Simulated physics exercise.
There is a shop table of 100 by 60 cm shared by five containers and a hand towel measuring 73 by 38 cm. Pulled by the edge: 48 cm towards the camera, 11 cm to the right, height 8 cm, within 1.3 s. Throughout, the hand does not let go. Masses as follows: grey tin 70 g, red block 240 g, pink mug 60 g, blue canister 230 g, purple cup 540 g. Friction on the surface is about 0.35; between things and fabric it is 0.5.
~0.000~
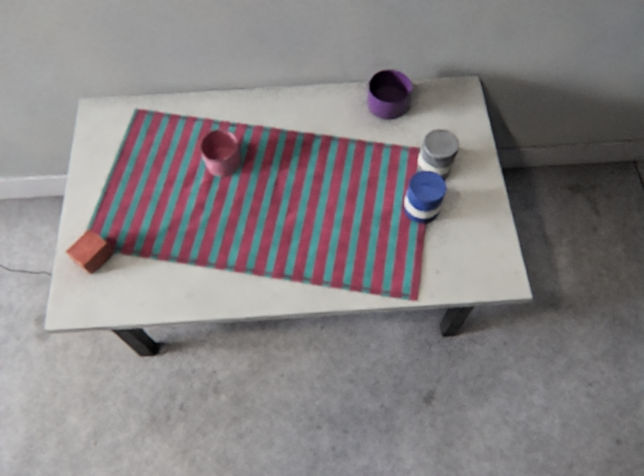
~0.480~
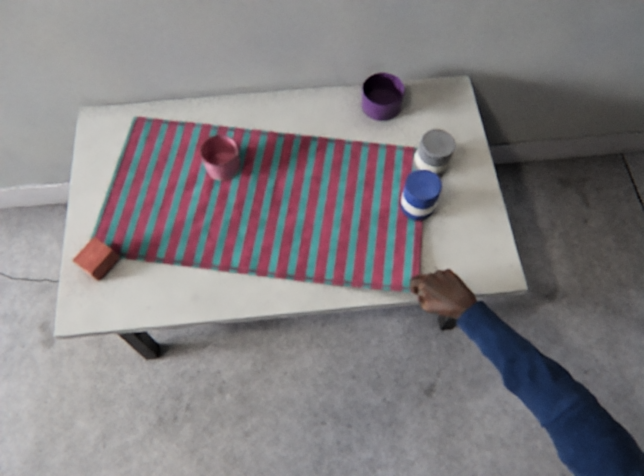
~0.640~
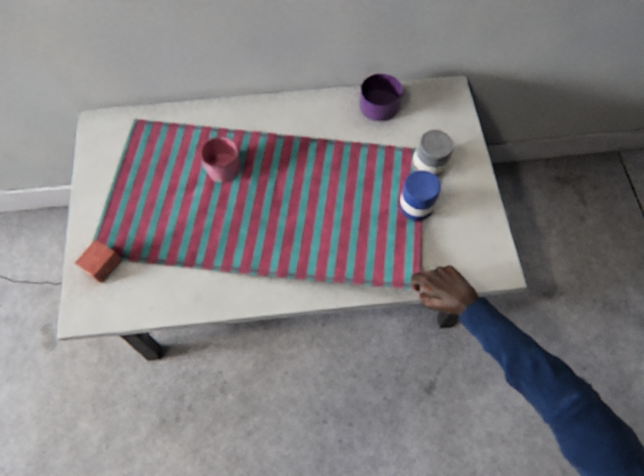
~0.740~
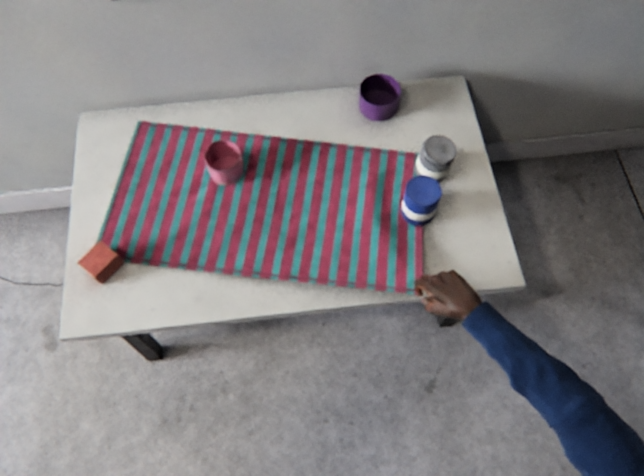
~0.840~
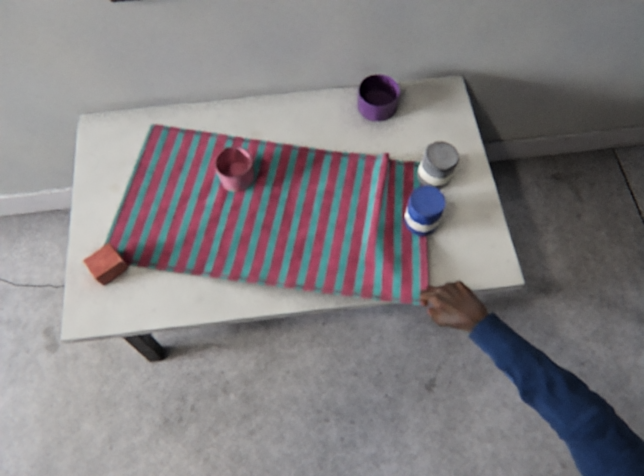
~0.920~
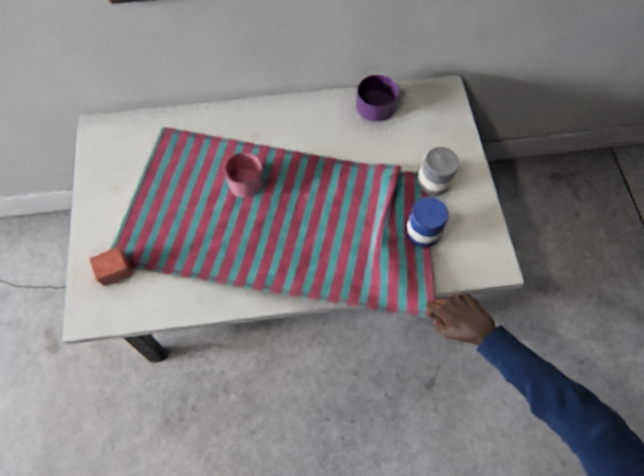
A hand grips the striped towel's corner and pulls it slightly rightward, shifting the pink mug.
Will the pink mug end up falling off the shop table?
The thing will be gone.
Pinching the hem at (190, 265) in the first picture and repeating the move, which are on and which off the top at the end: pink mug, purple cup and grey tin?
Afterwards pink mug comes off, purple cup is still on top and grey tin is still on top.
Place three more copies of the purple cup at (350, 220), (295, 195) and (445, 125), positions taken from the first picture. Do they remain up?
Log, listed order - lost / lost / kept.
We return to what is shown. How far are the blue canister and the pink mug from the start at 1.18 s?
Blue canister 20 cm, pink mug 20 cm.
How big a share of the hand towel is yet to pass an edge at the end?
Roughly 0%.
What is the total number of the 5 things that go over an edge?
All told, 2.
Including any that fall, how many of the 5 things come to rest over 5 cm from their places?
Counted result: 4.
By 1.2 s, 80 % of the hand towel is still over the top; pink mug 20 cm off its start, blue canister 21 cm off its start, grey tin 14 cm off its start.
By 1.4 s, 45 % of the hand towel is still over the top; pink mug 36 cm off its start, blue canister over the edge, grey tin 17 cm off its start.
By 1.7 s, 15 % of the hand towel is still over the top; pink mug 55 cm off its start at (373, 341), blue canister over the edge, grey tin 17 cm off its start at (450, 204).
By 1.9 s, 0 % of the hand towel is still over the top; pink mug over the edge, blue canister over the edge, grey tin 17 cm off its start.
By 3.5 s, 0 % of the hand towel is still over the top; pink mug over the edge, blue canister over the edge, grey tin 17 cm off its start at (450, 204), red block 9 cm off its start at (132, 282).
